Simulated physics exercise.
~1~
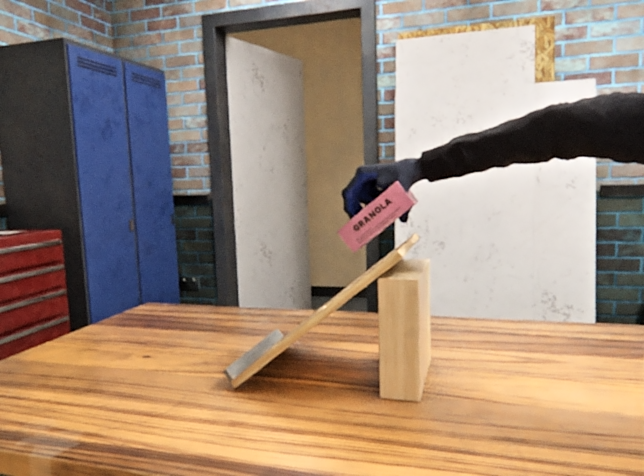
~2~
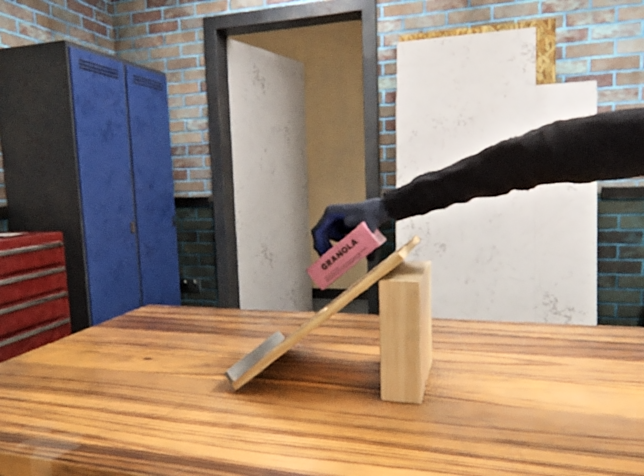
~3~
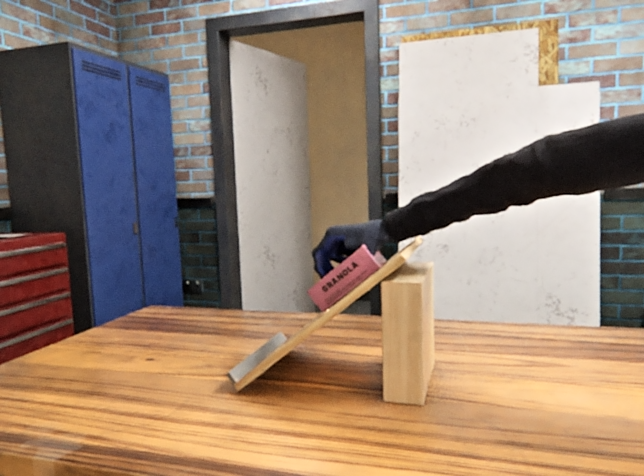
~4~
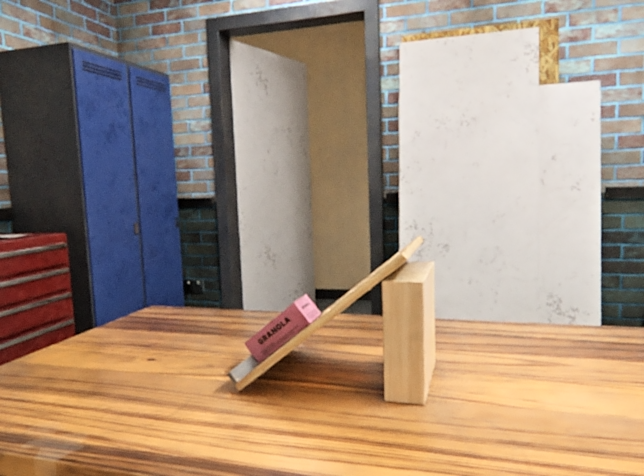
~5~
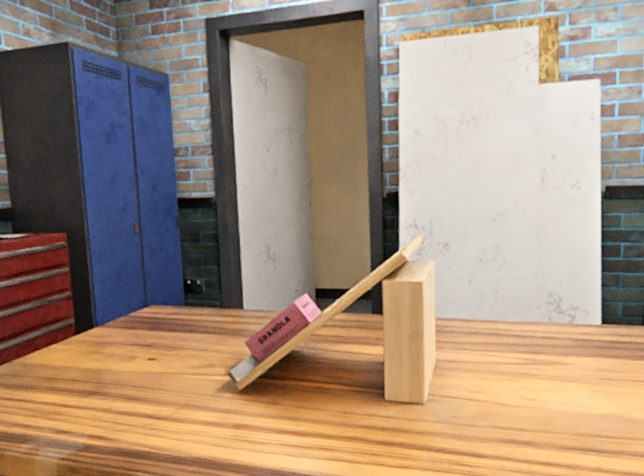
A pink carton labelled GRANOLA is held by a dark-gloved hand above a wooden board propped against an upright wooden block on a striped wood table. The slightly swaying view faces the table from the front, with blue lockers and a red drawer cabinet at left, and a doorway and pale panels against brick behind. The hand reaches in from the right, moves the carton left and down, and sets it on the slope. Once released, the carton slides down to the left and stops near the grey patch at the board's low end. The hand is gone, and the carton stays there, resting tilted.
